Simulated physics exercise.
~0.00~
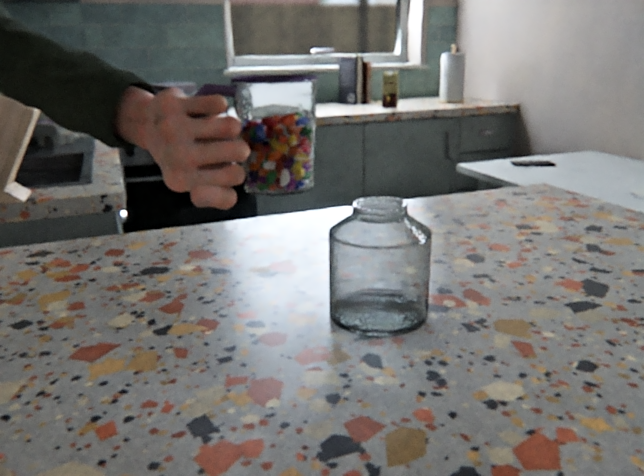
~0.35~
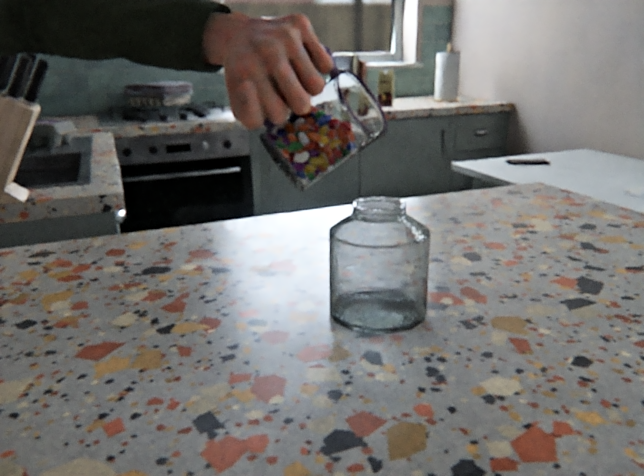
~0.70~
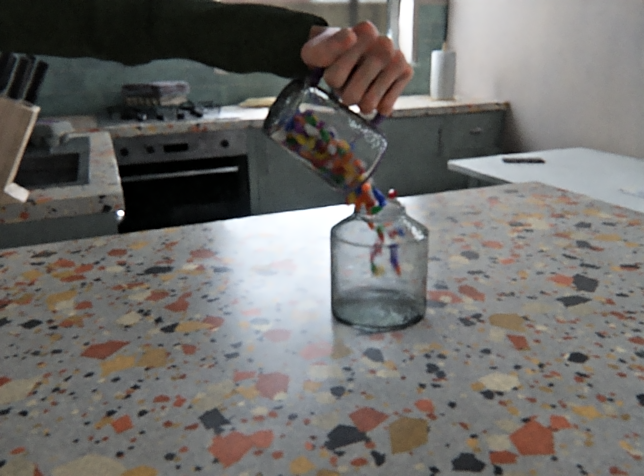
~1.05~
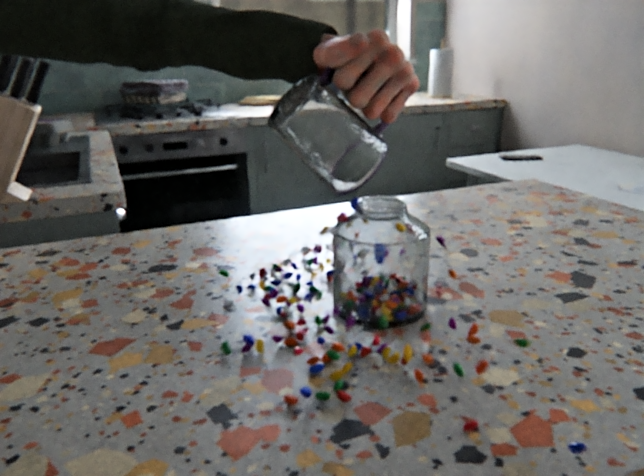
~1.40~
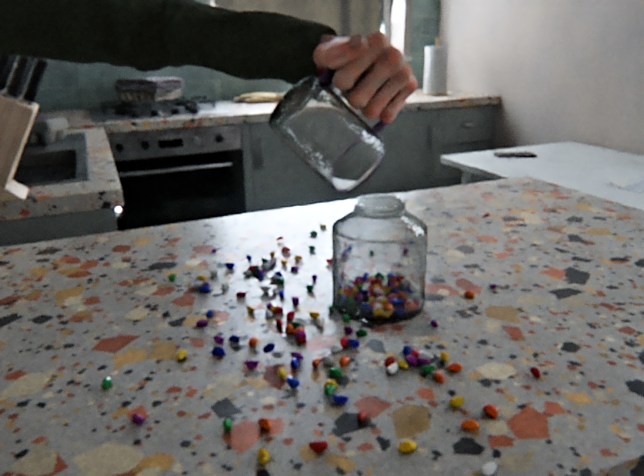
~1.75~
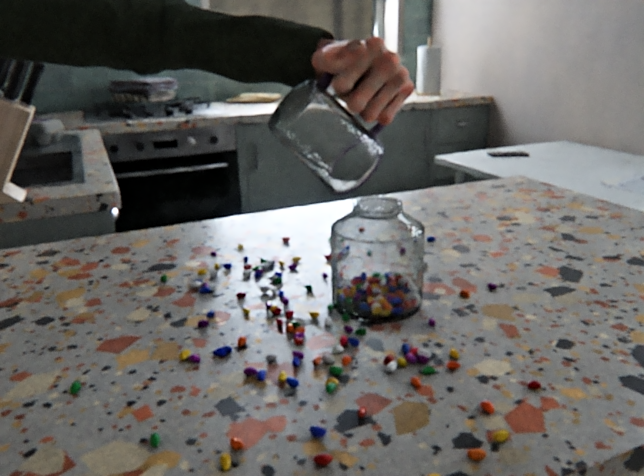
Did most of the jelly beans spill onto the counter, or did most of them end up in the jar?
Most of them spilled onto the counter. Only some ended up inside the jar, and the cup was left empty or nearly so.
